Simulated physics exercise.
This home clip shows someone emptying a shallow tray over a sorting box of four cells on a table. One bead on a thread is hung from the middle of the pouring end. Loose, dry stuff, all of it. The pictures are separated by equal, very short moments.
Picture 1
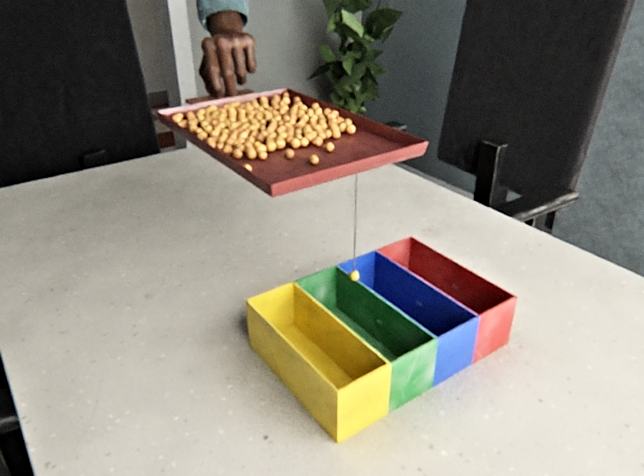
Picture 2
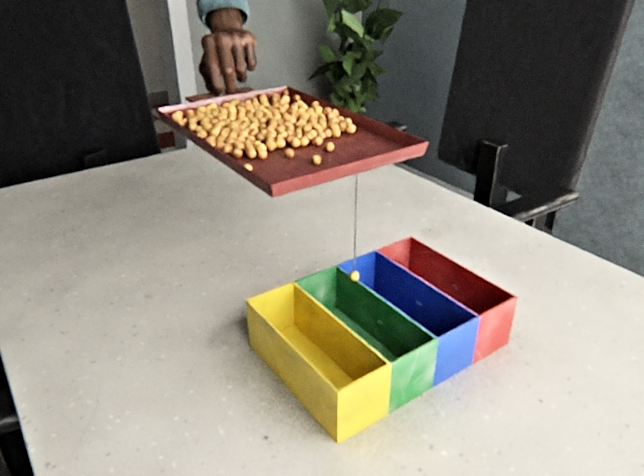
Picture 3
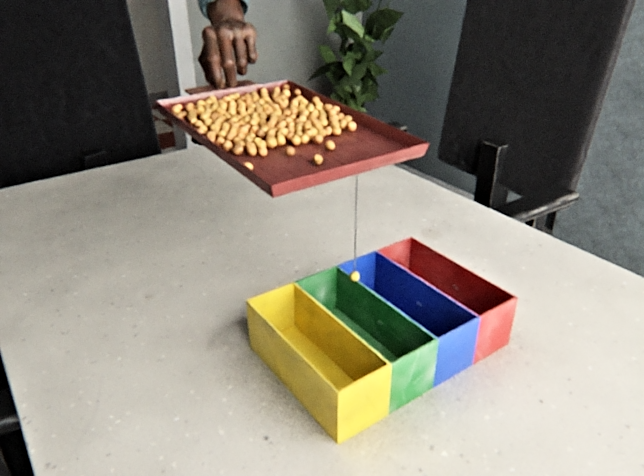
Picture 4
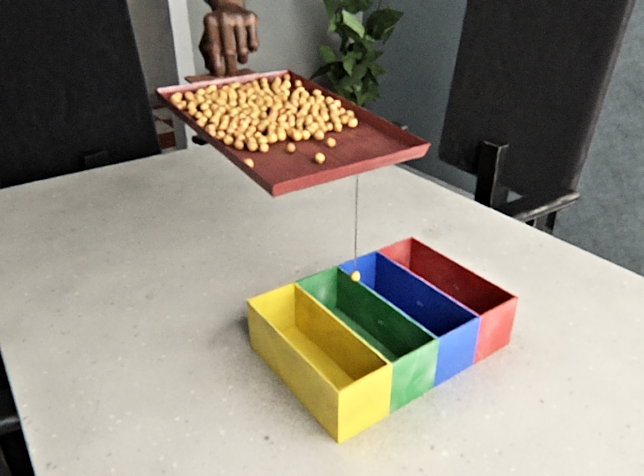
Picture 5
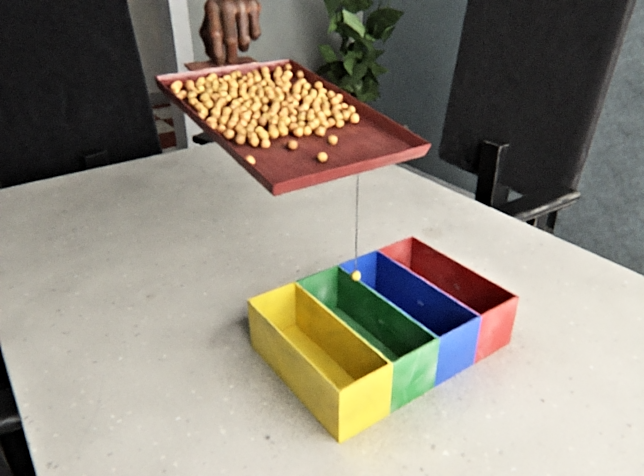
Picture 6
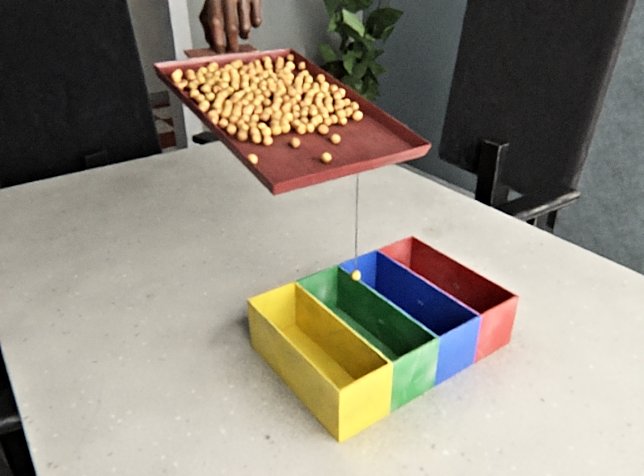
In this clip, a hand at the far end of a shallow red tray of round wooden beads gradually raises that end, tilting the tray slightly above a yellow, green, blue and red sorting box, while the beads stay bunched together.
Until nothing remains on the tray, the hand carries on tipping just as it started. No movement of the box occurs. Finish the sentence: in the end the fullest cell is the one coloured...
In the end the fullest cell is the one coloured blue.
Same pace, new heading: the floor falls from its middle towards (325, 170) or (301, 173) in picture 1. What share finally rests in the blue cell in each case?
20 per cent, then 0 per cent.
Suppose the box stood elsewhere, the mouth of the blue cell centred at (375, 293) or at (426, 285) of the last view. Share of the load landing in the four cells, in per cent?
It would be roughly 90 per cent for the first and roughly 90 per cent for the second.
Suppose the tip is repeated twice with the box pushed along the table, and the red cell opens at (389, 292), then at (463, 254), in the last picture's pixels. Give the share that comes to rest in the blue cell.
Respectively 20 % and 30 %.
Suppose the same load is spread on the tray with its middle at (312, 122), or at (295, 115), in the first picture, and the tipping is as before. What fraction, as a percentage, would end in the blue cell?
Roughly 30 and 40 percent, in that order.
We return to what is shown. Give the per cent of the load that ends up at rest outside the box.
It works out to close to 10 per cent.
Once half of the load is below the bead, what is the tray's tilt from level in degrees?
The tilt is near 85° by then.
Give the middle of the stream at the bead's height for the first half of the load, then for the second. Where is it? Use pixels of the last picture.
Roughly (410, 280) first, then roughly (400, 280).
Just after the last frame, tray tipped steeply; the larger part on the tray; about a tenth in the blue cell; just a few in the green cell; just a few in the red cell; about a tenth falling or outside the box.
A moment on, tray tipped right over; roughly a quarter on the tray; roughly a quarter in the blue cell; roughly a quarter in the green cell; about a tenth in the red cell; about a tenth in the yellow cell; roughly a quarter falling or outside the box.
Further on, tray tipped past a quarter turn; roughly a third in the blue cell; roughly a quarter in the green cell; roughly a quarter in the red cell; about a tenth in the yellow cell; about a tenth falling or outside the box.
When it is over, tray tipped past a quarter turn; roughly a third in the blue cell; roughly a quarter in the green cell; roughly a quarter in the red cell; about a tenth in the yellow cell; about a tenth outside the box.
